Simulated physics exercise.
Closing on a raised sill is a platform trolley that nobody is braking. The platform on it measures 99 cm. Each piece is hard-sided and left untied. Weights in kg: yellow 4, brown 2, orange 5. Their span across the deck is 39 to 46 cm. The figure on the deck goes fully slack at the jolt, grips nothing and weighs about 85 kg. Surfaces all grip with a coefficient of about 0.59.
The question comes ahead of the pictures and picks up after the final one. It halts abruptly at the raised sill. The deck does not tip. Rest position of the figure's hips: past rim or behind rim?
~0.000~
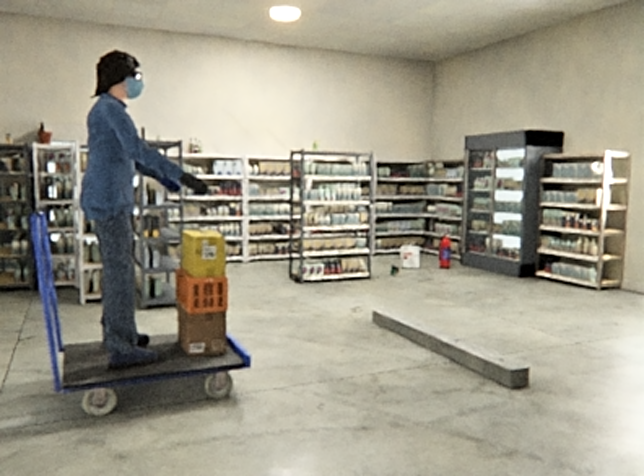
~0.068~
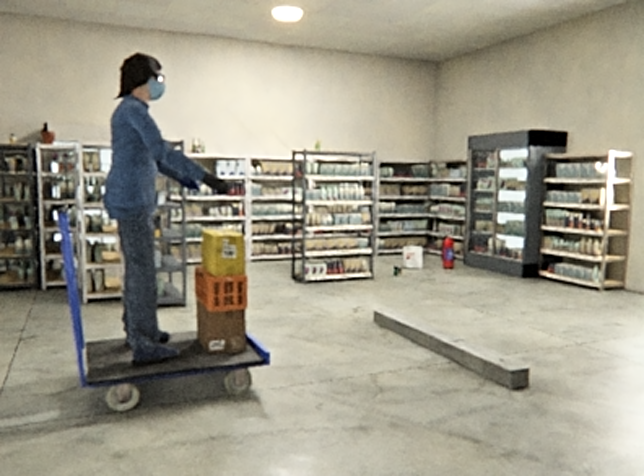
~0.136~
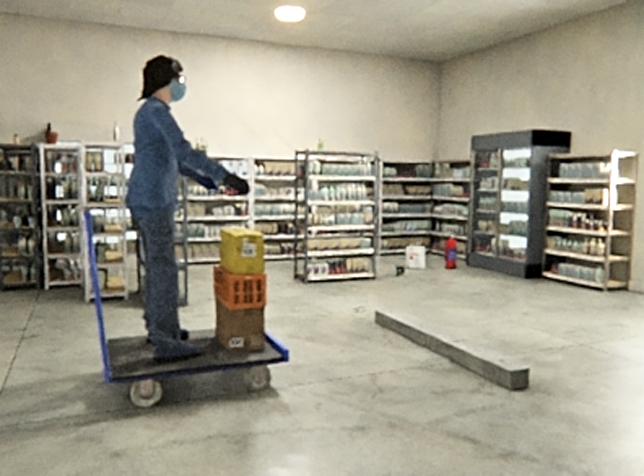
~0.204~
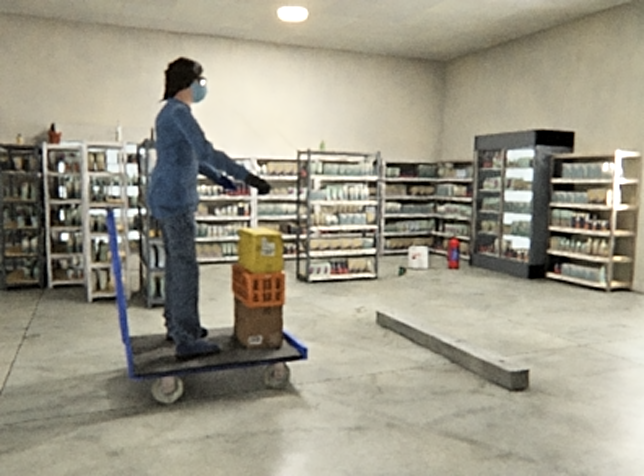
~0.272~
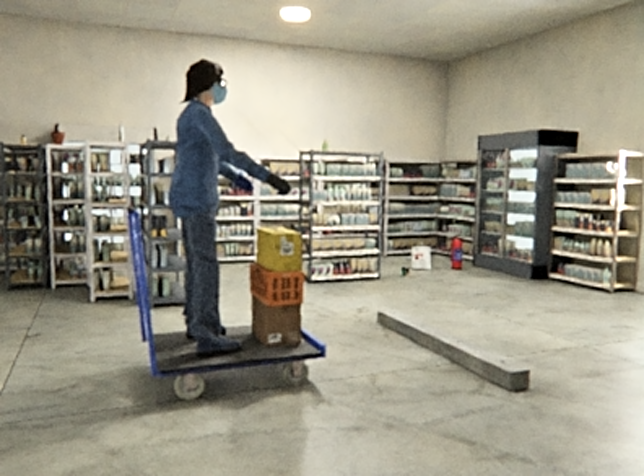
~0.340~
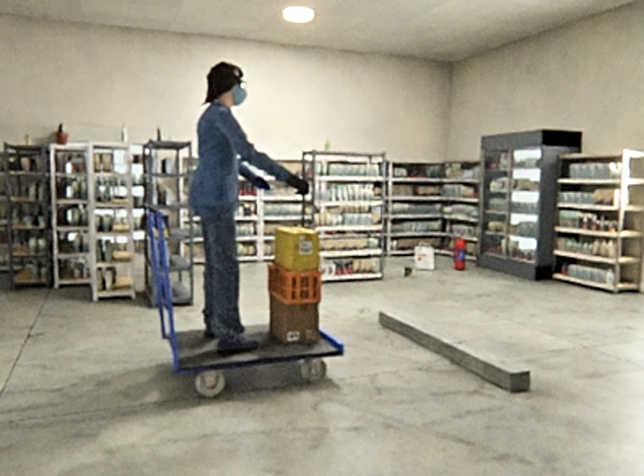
It is no longer carried.
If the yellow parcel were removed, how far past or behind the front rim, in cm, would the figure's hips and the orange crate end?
Then hips 20 past, orange 60 past.
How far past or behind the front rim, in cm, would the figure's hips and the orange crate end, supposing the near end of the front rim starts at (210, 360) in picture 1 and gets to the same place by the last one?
So the hips land 120 cm beyond the front rim, and the orange one ends 60 cm beyond it.
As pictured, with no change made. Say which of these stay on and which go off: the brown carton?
End result - brown: Stays.
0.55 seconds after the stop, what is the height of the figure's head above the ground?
About 100 cm above the ground.
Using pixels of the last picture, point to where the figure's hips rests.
About (466, 310).
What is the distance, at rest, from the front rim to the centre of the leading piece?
Roughly 80 cm beyond the front rim.
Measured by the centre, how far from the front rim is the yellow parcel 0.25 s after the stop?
Past the rim, near 30 cm.
After 0.87 s the deck stops.
After 1.42 s the figure's hips are 10 cm behind the rim, near (434, 232) in the last picture's view.
After 1.87 s the figure's hips are 25 cm past the rim, near (469, 297) in the last picture's view.
At rest, 3.6 s, past the rim, yellow parcel, orange crate and the figure's hips; behind it, brown carton.
